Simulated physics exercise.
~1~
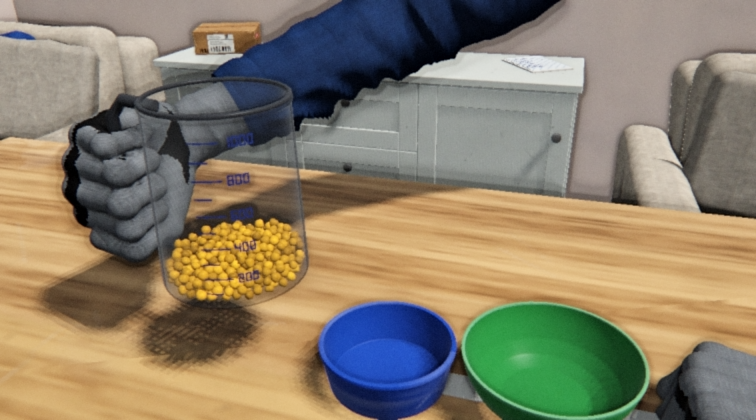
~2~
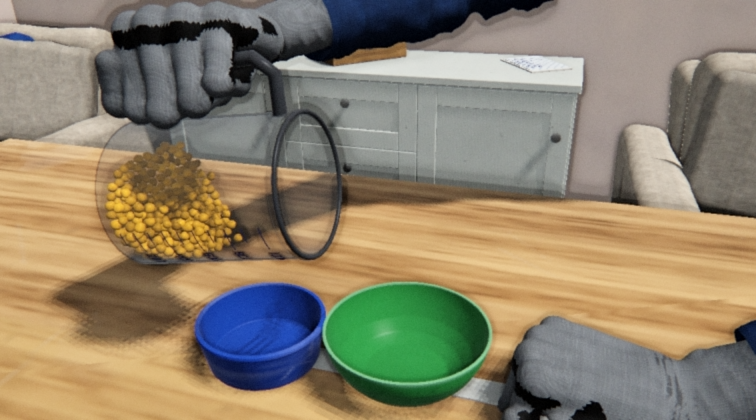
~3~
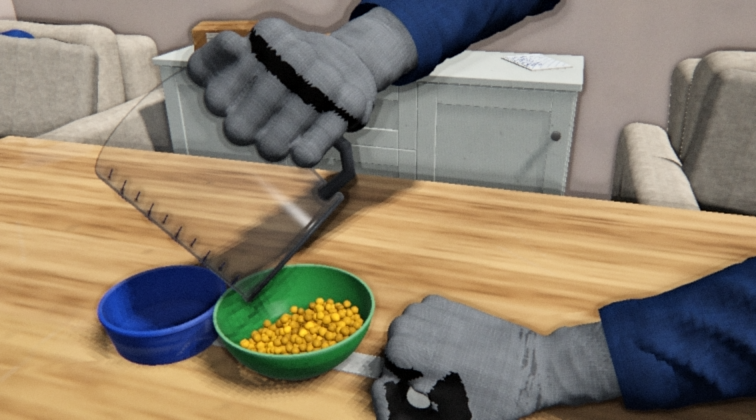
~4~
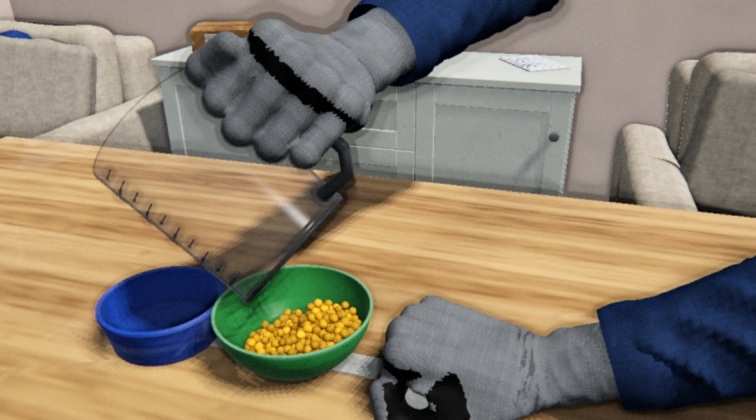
In the video, a gloved hand tips a clear jug of yellow kernels while another gloved hand draws a blue dish and a green bowl leftward across a wooden table. The kernels pour into the green bowl, leaving the blue dish empty.
